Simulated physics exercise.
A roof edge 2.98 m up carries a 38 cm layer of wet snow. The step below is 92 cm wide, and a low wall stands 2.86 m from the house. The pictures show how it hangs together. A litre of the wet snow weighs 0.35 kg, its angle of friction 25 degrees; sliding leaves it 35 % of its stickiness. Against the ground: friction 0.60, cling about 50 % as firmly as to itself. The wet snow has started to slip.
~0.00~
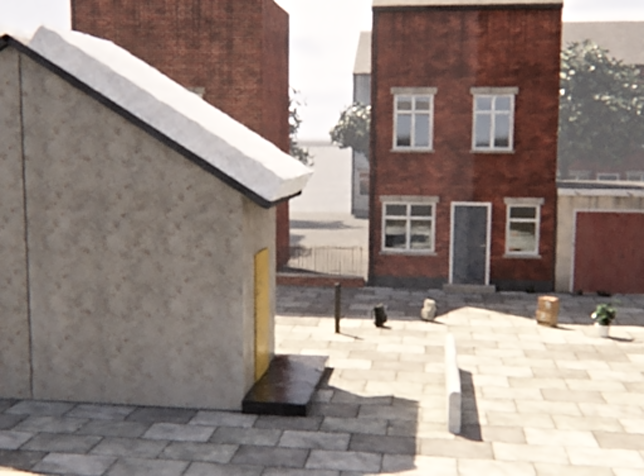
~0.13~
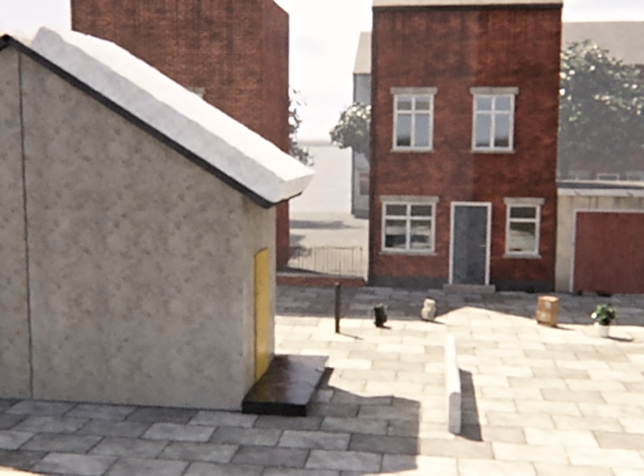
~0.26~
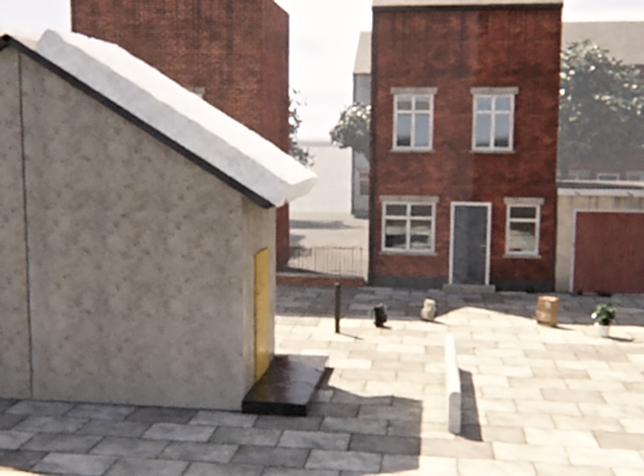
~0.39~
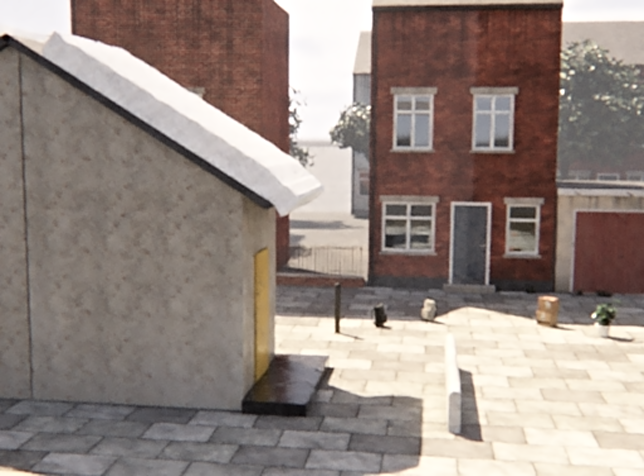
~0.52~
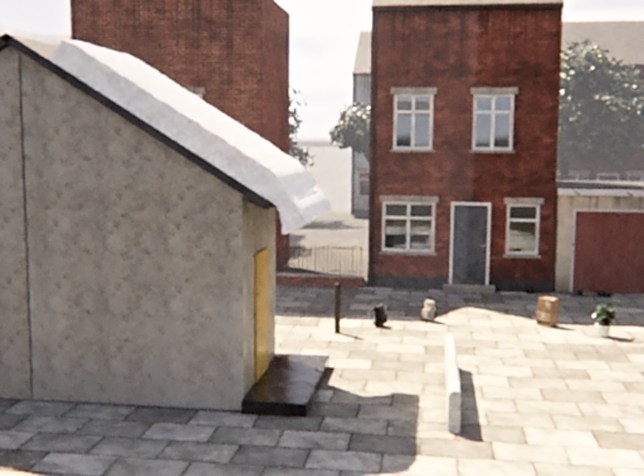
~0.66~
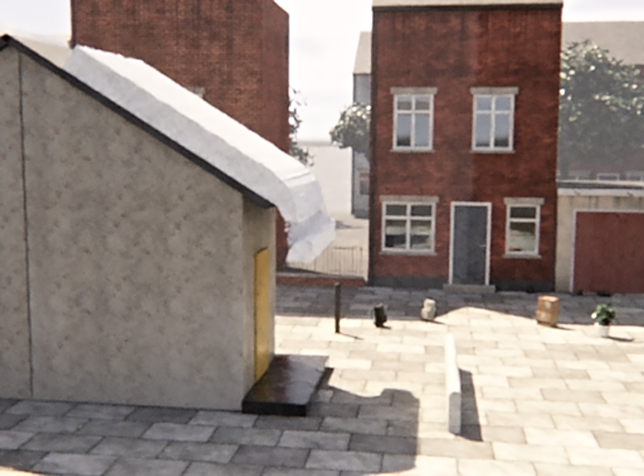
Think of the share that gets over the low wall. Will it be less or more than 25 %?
It comes out less than 25 %.
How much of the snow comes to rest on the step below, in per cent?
Near 2 %.
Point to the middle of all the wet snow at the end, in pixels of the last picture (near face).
Around (416, 405).
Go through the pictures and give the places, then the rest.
Leading edge of the wet snow at (283, 182), 2 % of it past the eaves, in one piece, in the first picture.
Leading edge of the wet snow at (285, 184), its middle shifted 2.6 cm, 3 % of it past the eaves, in one piece, in the second picture.
Leading edge of the wet snow at (290, 189), its middle shifted 9.9 cm, 5 % of it past the eaves, in one piece, in the third picture.
Leading edge of the wet snow at (297, 201), its middle shifted 22 cm, 8 % of it past the eaves, in one piece, in the fourth picture.
Leading edge of the wet snow at (305, 224), its middle shifted 39 cm, 12 % of it past the eaves, cracking, in the fifth picture.
Leading edge of the wet snow at (312, 255), its middle shifted 62 cm, 17 % of it past the eaves, cracking, in the sixth picture.
After 1.08 s, 74 % is still on the roof and 0 % is past the low wall.
After 1.59 s, 32 % is still on the roof and 0 % is past the low wall.
After 2.09 s, none is still on the roof and 6 % is past the low wall.
After 2.60 s, none is still on the roof and 17 % is past the low wall.
After 3.40 s, at the end, none is still on the roof and 18 % is past the low wall.
